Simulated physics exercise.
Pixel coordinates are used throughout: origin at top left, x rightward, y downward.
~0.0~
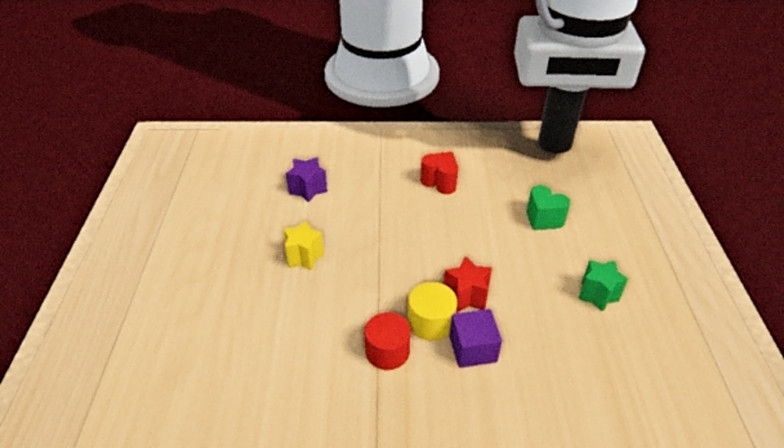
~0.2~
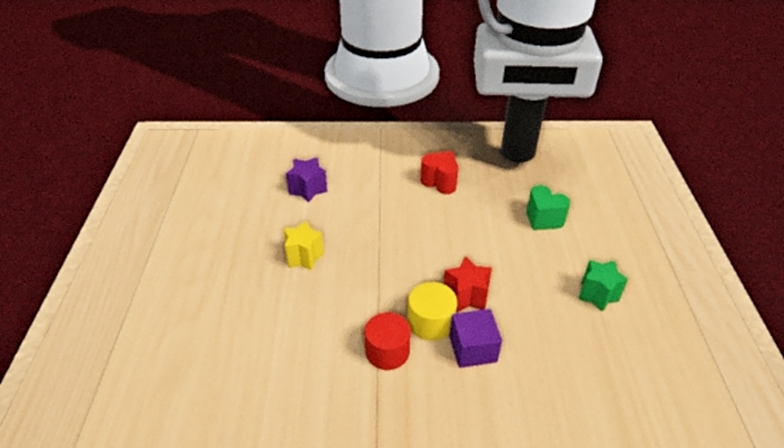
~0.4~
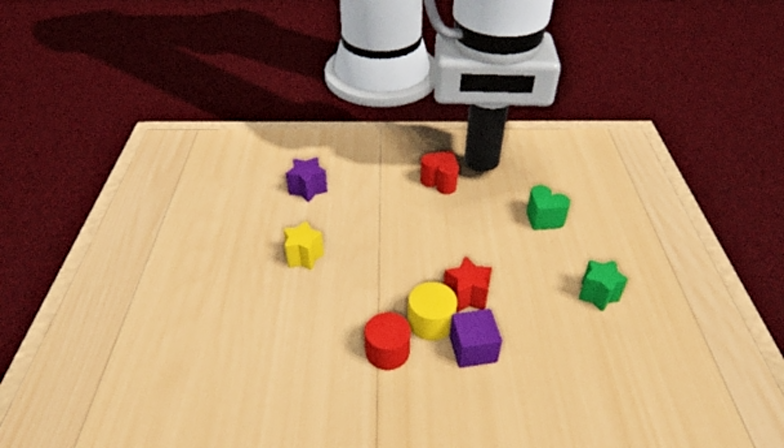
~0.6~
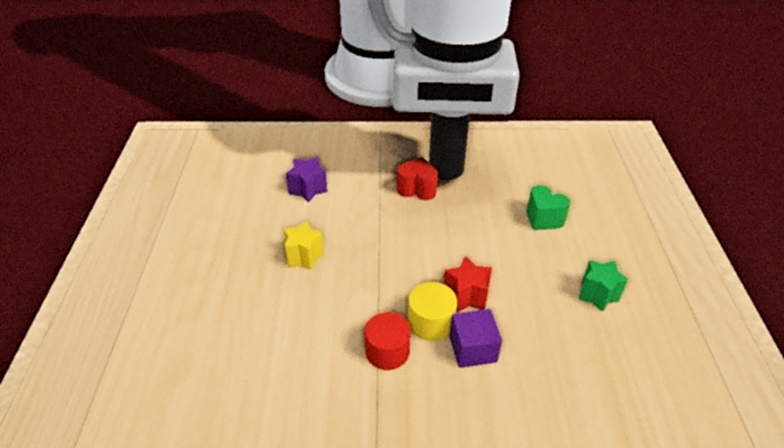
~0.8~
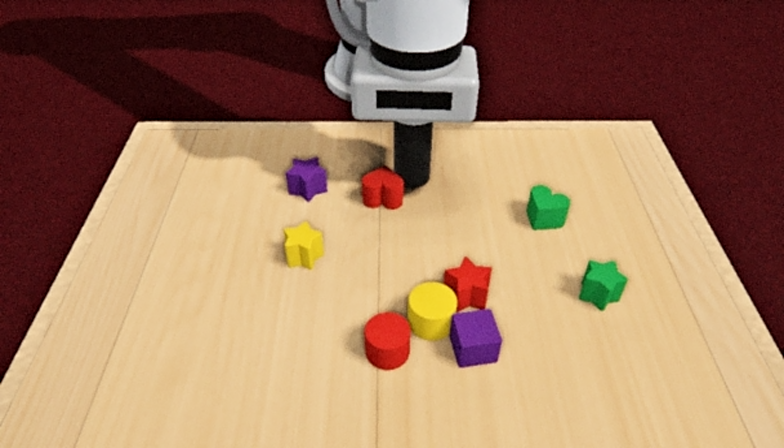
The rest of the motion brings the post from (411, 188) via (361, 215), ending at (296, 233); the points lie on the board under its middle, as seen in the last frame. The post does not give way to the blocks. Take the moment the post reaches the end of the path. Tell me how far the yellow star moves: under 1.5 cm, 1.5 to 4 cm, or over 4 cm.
The block shifts less than 1.5 cm.
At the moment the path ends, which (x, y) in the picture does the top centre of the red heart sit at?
It should be at about (256, 215).
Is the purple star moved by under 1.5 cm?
I'd say yes.
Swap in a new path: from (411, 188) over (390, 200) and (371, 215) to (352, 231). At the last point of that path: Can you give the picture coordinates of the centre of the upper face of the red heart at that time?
I'd place it at (317, 201), taking the centre of its top.
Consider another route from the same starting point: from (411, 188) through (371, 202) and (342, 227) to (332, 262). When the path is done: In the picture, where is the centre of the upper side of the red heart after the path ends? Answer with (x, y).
For the centre of its top, I'd go with (301, 207).
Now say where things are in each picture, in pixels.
In the first frame, tip of the post (555, 144), middles of tops, yellow star (301, 235), purple star (306, 167), red heart (442, 161).
In the second frame, post (518, 152), nothing pushed.
In the third frame, post (482, 161), nothing pushed.
In the fourth frame, post (446, 169), red heart (418, 168).
In the fifth frame, post (412, 177), yellow star (301, 235), purple star (306, 167), red heart (383, 178).
The first path, step by step. One third of the way, post (378, 197); red heart (344, 193), turned 25° clockwise.
Two thirds of the way, post (339, 212); red heart (302, 206), turned 30° clockwise.
At the end, post (295, 222); yellow star (296, 239), turned 25° anticlockwise; purple star unmoved; red heart (256, 215), turned 35° clockwise.
